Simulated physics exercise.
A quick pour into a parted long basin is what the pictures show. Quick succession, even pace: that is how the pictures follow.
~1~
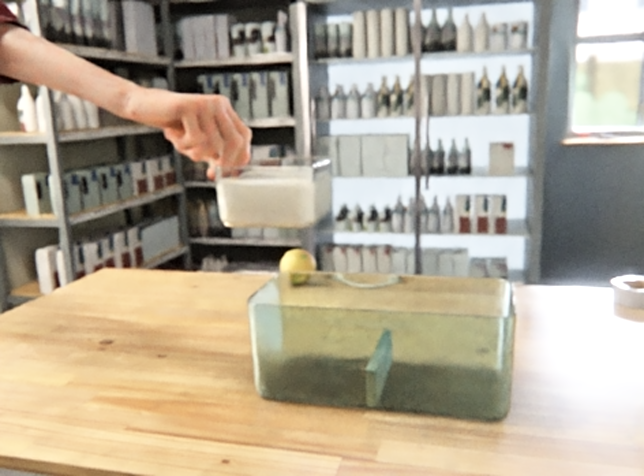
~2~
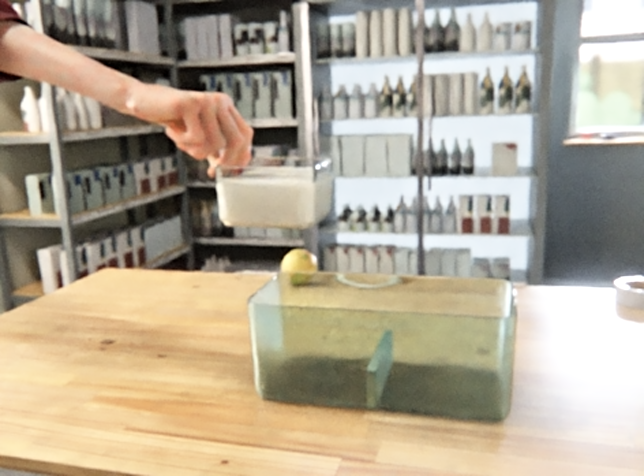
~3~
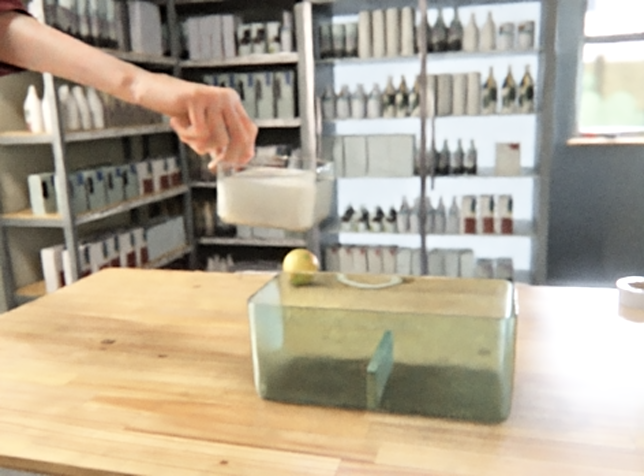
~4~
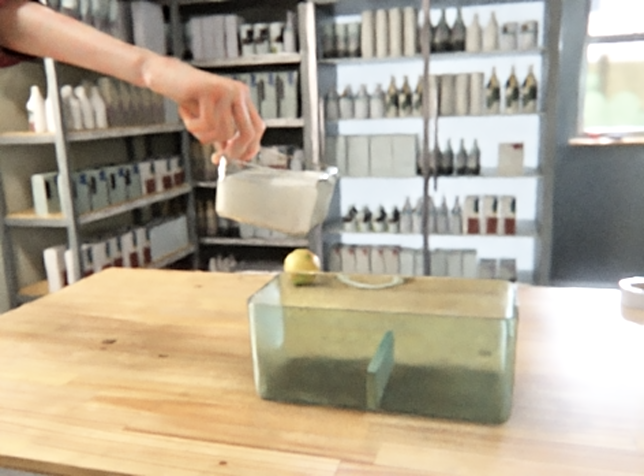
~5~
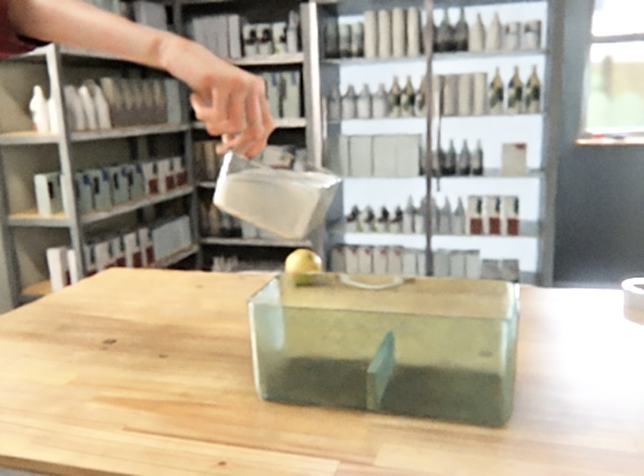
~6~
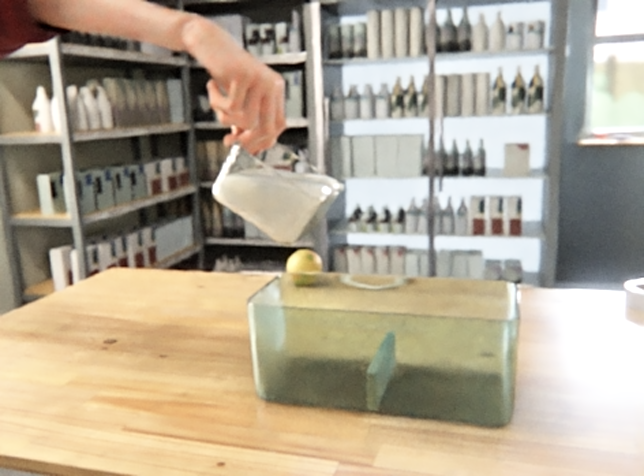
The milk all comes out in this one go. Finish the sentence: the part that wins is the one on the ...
... left.
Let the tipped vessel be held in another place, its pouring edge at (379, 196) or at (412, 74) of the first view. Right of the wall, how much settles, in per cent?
Roughly 90 % the first time and roughly 80 % the second.
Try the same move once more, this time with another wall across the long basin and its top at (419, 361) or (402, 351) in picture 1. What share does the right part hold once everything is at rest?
About 15 % for the first and about 5 % for the second.
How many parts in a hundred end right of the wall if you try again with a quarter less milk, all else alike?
Some 10 parts in a hundred.
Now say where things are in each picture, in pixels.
The first picture shows tilt 0°; pouring edge (322, 164); surface from (234, 177) to (323, 176); the long basin's rim runs from (264, 287) to (513, 299); the wall's top is at (380, 349).
The second picture shows tilt 2°; pouring edge (323, 165); surface from (235, 176) to (323, 177).
The third picture shows tilt 6°; pouring edge (326, 169); surface from (236, 175) to (325, 177).
The fourth picture shows tilt 13°; pouring edge (328, 176); surface from (237, 174) to (327, 179).
The fifth picture shows tilt 23°; pouring edge (330, 185); surface from (238, 175) to (330, 181).
The sixth picture shows tilt 34°; pouring edge (331, 196); surface from (236, 174) to (330, 187); 2 per cent is over the edge.
A moment on, the tilt is 95° and 27 per cent is still to pour, 18 is left of the wall and 12 right of it.
Next, the tilt is 99° and 7 per cent is still to pour, 52 is left of the wall and 35 right of it.
Then the tilt is 99° and 2 per cent is still to pour, 60 is left of the wall and 34 right of it.
Later the tilt is 99° and 0 per cent is still to pour, 63 is left of the wall and 35 right of it.
At rest 63 per cent lies left of the wall, 35 right of it and 1 outside.
